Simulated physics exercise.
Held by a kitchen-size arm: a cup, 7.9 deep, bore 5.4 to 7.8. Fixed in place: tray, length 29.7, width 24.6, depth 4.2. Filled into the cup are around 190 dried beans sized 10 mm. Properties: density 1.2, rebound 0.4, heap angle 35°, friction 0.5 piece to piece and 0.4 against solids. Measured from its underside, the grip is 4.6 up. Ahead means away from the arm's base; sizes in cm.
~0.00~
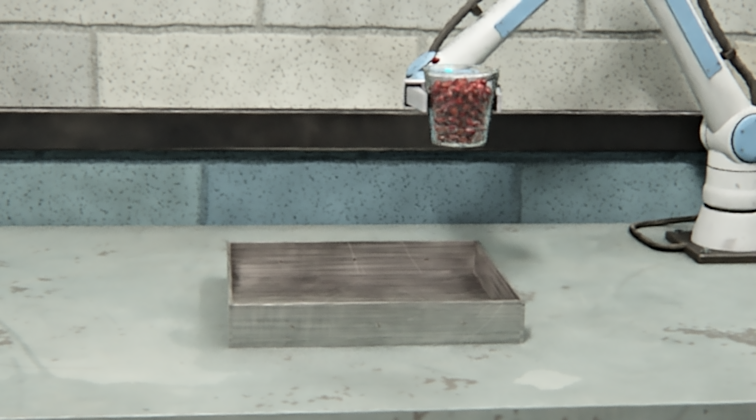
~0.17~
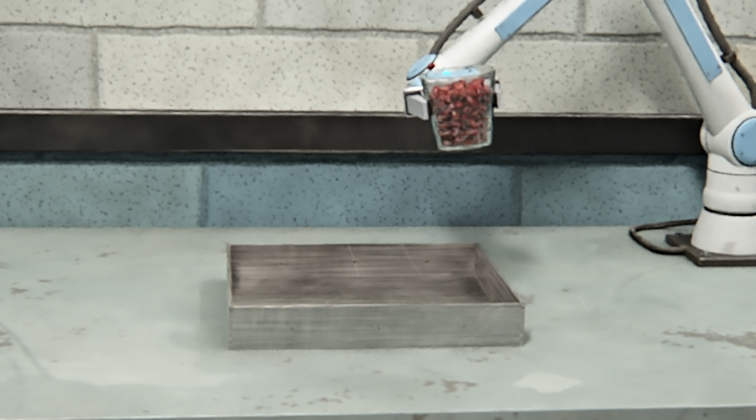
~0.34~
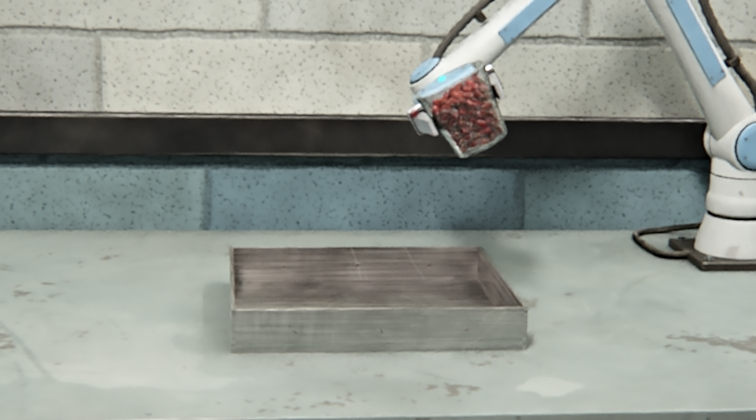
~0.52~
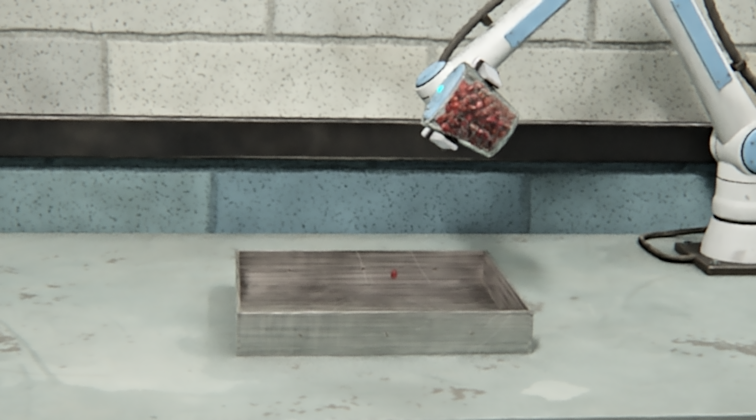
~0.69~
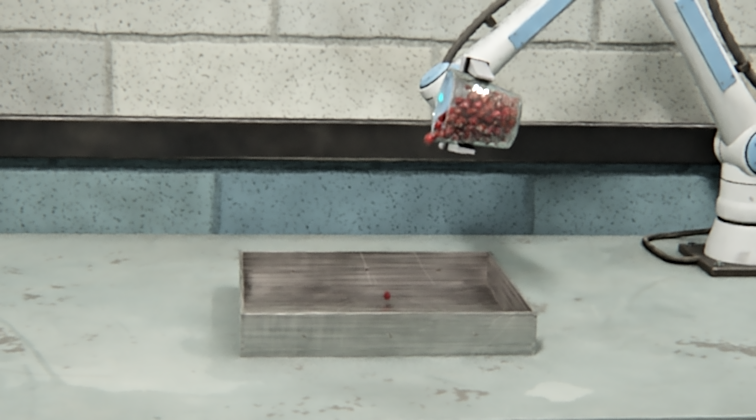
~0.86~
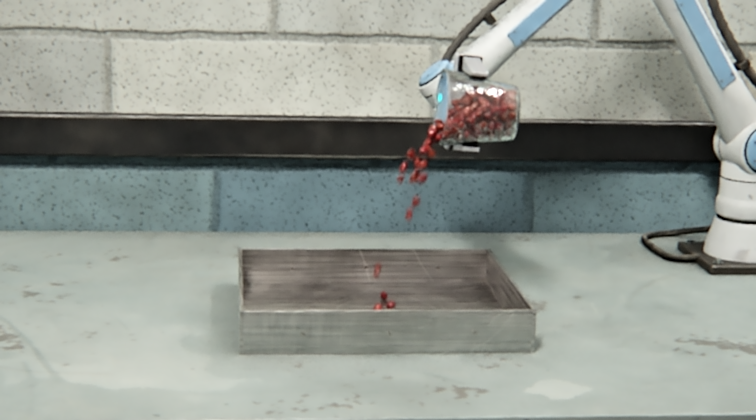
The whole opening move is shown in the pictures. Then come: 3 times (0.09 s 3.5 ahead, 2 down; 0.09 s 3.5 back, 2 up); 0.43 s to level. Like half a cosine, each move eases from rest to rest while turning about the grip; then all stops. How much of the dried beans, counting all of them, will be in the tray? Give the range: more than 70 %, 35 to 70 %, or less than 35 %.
The range is more than 70 %.
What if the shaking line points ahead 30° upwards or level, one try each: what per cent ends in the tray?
I'd say close to 100 percent for the first and close to 100 percent for the second.
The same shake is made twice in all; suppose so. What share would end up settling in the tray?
Estimate for that case: 80 %.
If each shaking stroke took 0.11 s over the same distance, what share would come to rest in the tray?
Around 85 percent.
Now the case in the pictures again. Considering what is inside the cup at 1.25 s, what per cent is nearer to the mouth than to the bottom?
Some 80 per cent.
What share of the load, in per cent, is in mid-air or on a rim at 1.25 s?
Roughly 12 percent.
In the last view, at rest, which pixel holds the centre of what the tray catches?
Roughly at pixel (328, 308).
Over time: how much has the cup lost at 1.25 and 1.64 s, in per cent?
In turn: 75 %, then 85 %.
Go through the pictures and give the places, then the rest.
Cup middle at (460, 107), level; upper third of the load around (461, 93), from x 435 to 490, top at y 60; 190 in the cup, in the first picture.
Cup middle at (461, 110), tilted 8° forward; upper third of the load around (463, 96), from x 430 to 485, top at y 65, in the second picture.
Cup middle at (467, 113), tilted 30° forward; upper third of the load around (469, 99), from x 415 to 500, top at y 80; 189 in the cup, 1 in flight or on a rim, in the third picture.
Cup middle at (475, 115), tilted 56° forward; upper third of the load around (474, 102), from x 395 to 510, top at y 85; 189 in the cup, 1 in the tray, in the fourth picture.
Cup middle at (480, 114), tilted 78° forward; upper third of the load around (485, 103), from x 385 to 515, top at y 90; 189 in the cup, 1 in the tray, in the fifth picture.
Cup middle at (479, 111), tilted 86° forward; upper third of the load around (490, 102), from x 375 to 510, top at y 90; 172 in the cup, 4 in the tray, 14 in flight or on a rim, in the sixth picture.
By 1.25 s, tilted 86° forward, highest piece 22 above the table; 117 in the tray, 51 in the cup, 22 in flight or on a rim.
By 1.64 s, tilted 36° forward, highest piece 24 above the table; 164 in the tray, 26 in the cup.
By 2.03 s, level, highest piece 22 above the table; 164 in the tray, 26 in the cup.
By 3.08 s, level, highest piece 22 above the table; 164 in the tray, 26 in the cup.
Final count, 164 in the tray, 26 in the cup. That is 86 % in the tray.
